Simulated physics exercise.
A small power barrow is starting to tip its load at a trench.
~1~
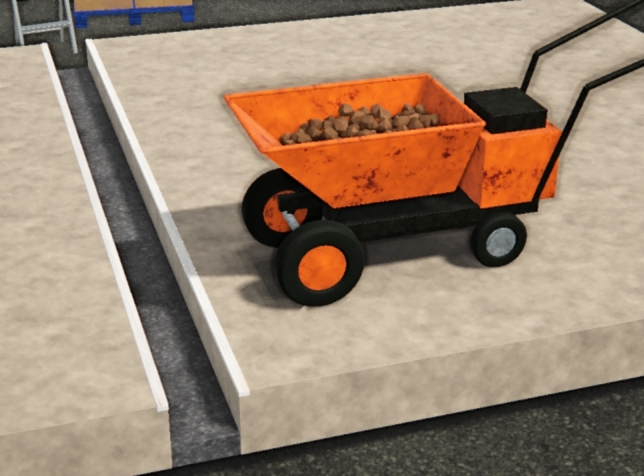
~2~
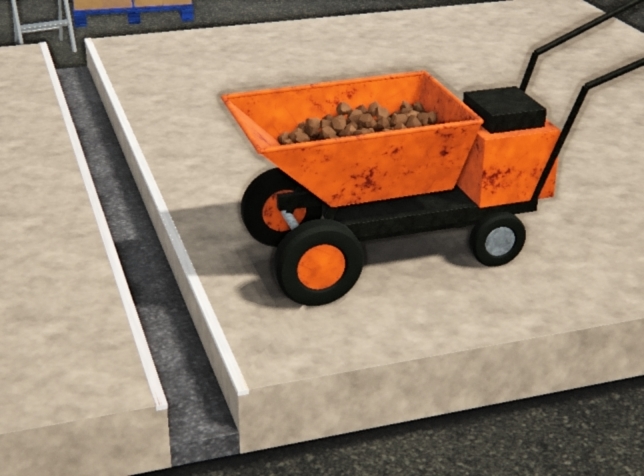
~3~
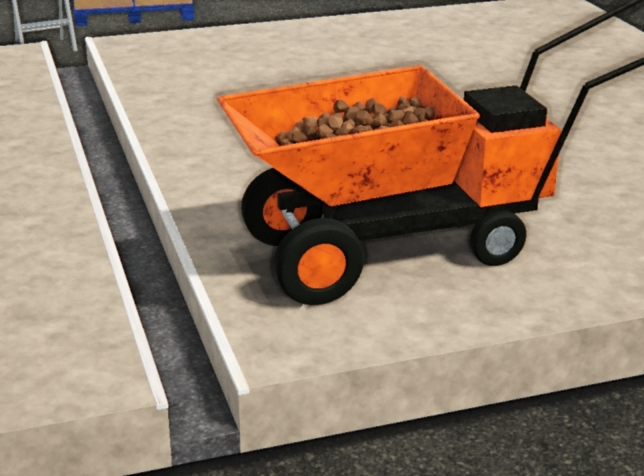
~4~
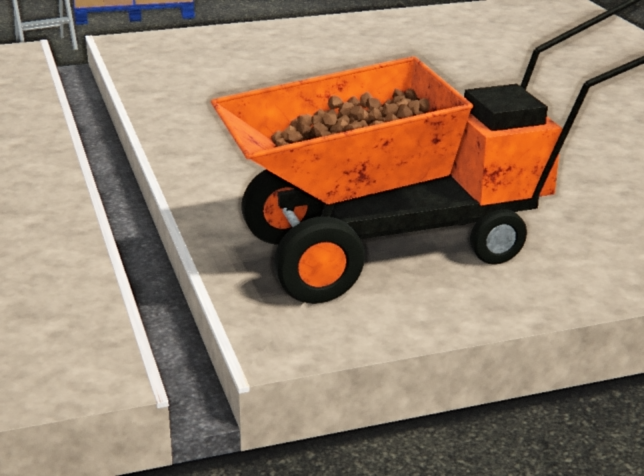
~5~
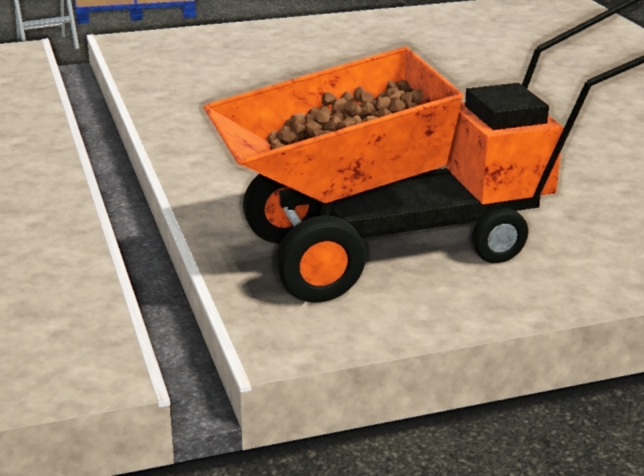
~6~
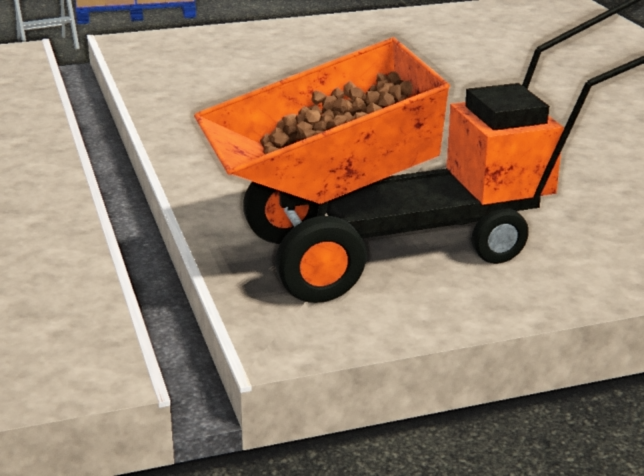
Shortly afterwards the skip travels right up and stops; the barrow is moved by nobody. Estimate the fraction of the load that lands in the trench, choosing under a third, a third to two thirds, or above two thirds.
It will put a third to two thirds into the trench.
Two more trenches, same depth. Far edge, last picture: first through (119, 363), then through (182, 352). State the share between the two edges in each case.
The first case gives close to 90 per cent and the second close to 0 per cent.
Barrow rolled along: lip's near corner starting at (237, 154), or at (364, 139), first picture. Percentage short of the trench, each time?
In order, 0 % followed by 30 %.
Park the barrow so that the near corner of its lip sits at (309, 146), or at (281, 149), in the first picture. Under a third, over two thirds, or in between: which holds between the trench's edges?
For the first case, above two thirds; for the second case, over two thirds.
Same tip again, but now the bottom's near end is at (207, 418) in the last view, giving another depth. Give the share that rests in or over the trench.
About 40 percent.
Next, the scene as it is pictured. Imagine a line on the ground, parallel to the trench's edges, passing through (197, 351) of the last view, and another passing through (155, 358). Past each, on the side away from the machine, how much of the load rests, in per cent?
In order: 90 per cent, then 50 per cent.
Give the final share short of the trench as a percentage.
That share comes out near 0 in a hundred.
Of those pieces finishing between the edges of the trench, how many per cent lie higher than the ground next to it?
Close to 0 per cent.
Soon, skip tipped steeply; all in the skip.
A while on, skip tipped right over; about half in the skip; about a quarter in or heaped over the trench; about a third beyond it.
Towards the end, skip tipped right over; about half in or heaped over the trench; about half beyond it.
Finally, skip tipped right over; about half in or heaped over the trench; about half beyond it.
